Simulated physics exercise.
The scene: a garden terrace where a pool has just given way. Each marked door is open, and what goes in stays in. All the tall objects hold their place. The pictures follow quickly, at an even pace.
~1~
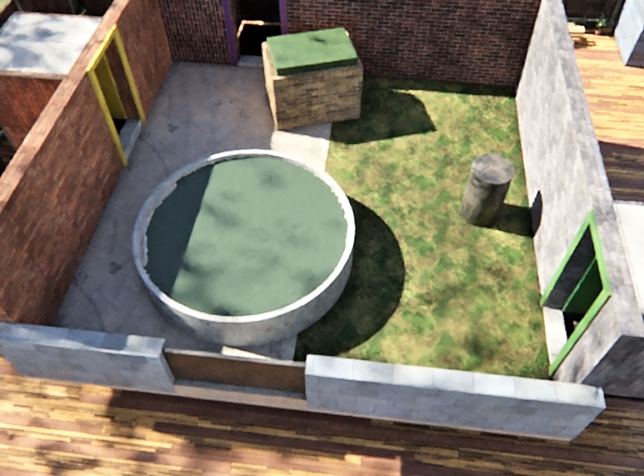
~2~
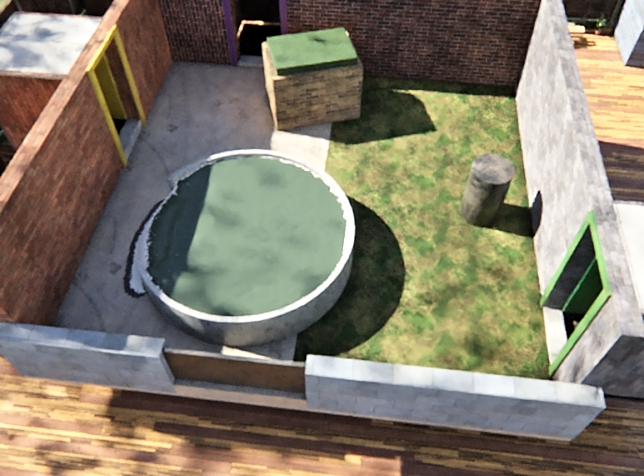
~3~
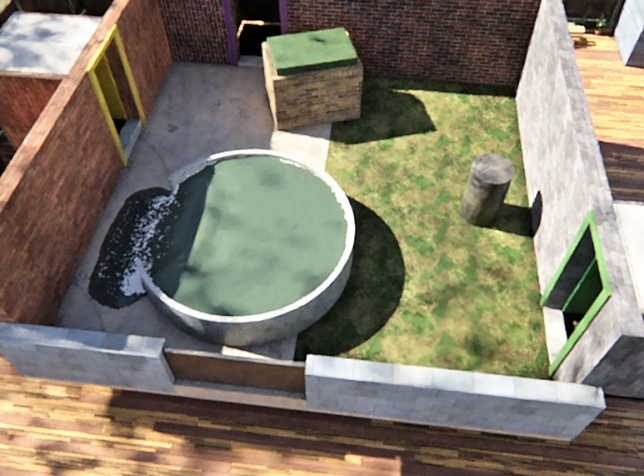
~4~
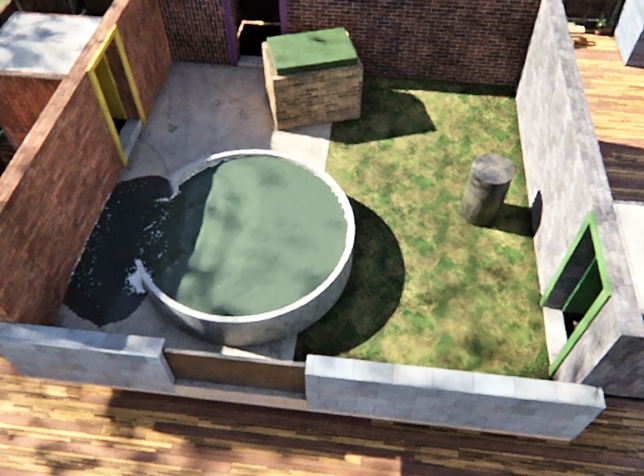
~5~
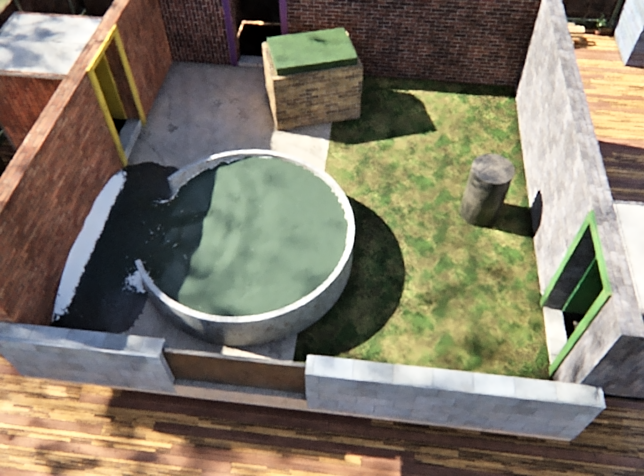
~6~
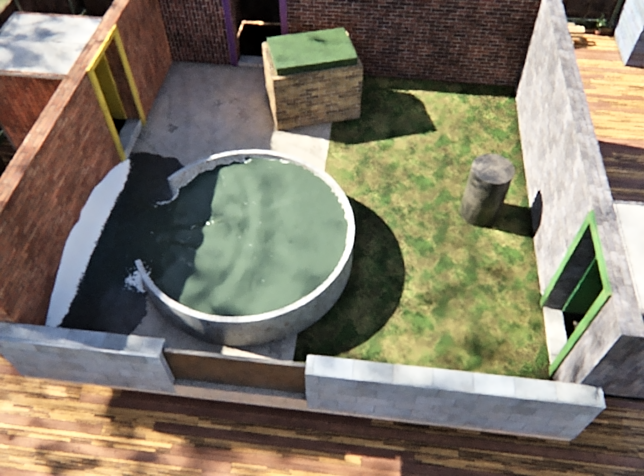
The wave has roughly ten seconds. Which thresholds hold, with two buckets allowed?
One by one: The purple door takes more than that; the green door takes more than that; the yellow door stays under that.
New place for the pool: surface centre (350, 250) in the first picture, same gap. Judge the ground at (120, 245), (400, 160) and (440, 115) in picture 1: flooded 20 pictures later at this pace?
In turn: Under water, dry, no water.
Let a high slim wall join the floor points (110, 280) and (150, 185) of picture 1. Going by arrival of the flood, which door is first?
It is the door marked yellow.
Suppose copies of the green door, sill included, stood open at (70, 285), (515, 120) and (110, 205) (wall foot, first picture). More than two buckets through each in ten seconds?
In that order: Floods, is under, passes that mark.
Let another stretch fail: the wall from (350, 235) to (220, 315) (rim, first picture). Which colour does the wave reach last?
That is the purple one.
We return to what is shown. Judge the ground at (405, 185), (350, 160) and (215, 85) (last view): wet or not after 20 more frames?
As listed: No water, clear, flooded.
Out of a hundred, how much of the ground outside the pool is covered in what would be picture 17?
Near 30 in a hundred.
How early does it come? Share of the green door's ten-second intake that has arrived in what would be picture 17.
Close to 0 %.
A moment on, water covers 15 % of the floor; the purple door not reached, the green door not reached, the yellow door wet at the sill, nothing in.
Next, water covers 30 % of the floor; the purple door not reached, the green door not reached, the yellow door wet at the sill, nothing in.
Then, water covers 45 % of the floor; the purple door under two buckets in, the green door not reached, the yellow door wet at the sill, nothing in.
Later, water covers 80 % of the floor; the purple door far over two buckets in, the green door over two buckets in, the yellow door wet at the sill, nothing in.
In the end, water covers 100 % of the floor; the purple door far over two buckets in, the green door far over two buckets in, the yellow door wet at the sill, nothing in.
